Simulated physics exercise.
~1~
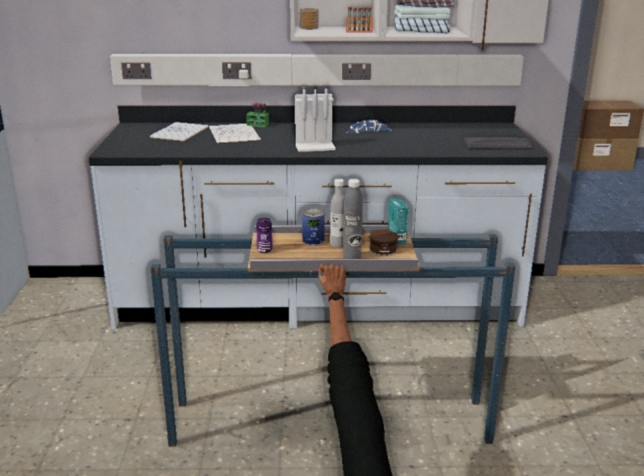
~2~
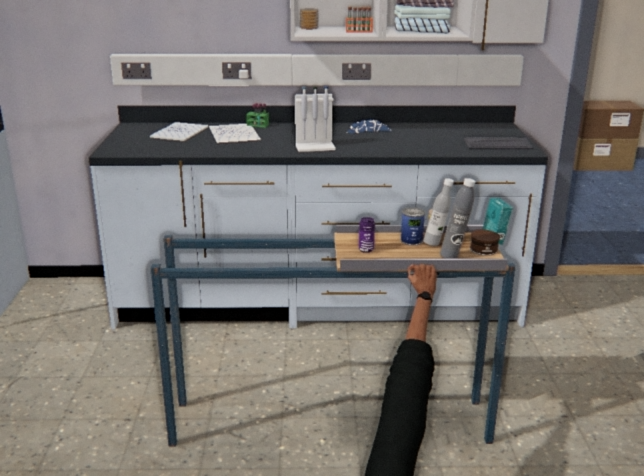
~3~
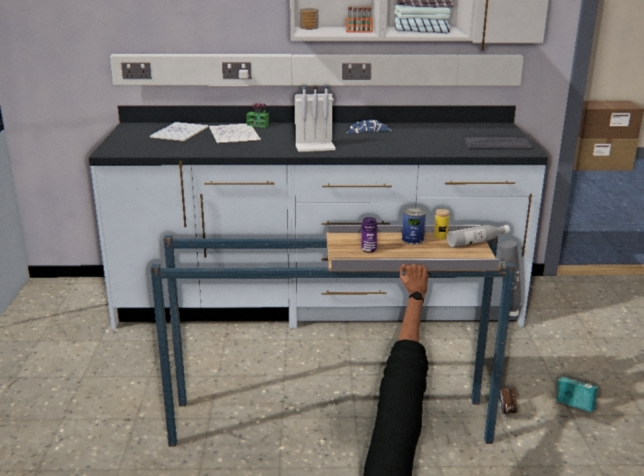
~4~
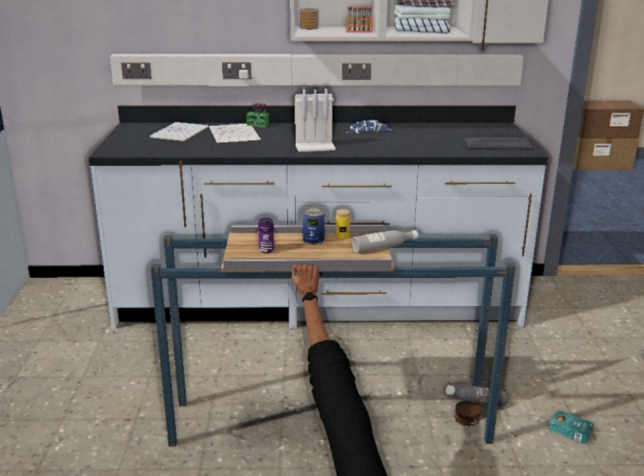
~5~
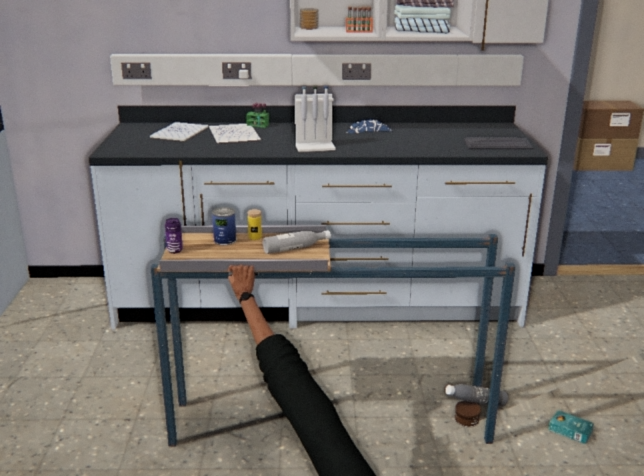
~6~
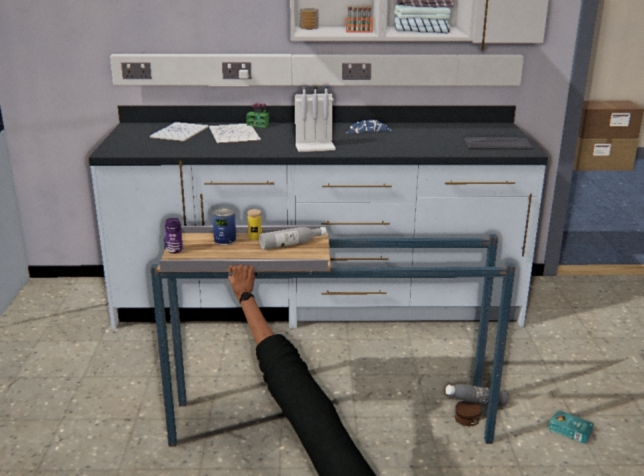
The clip opens with a hand gripping a wooden tray of bottles, cans and tubs midway along blue rails, in front of a counter. The hand slides the tray to the right, and the grey and white bottles and the turquoise packet lean over. At the right end, the turquoise packet, brown tub and grey bottle go over the side towards the floor, while the white bottle topples on the tray, revealing a yellow shaker. The hand then moves the tray across to the left end. It rests there with the purple can, blue tin and yellow shaker upright beside the fallen white bottle.
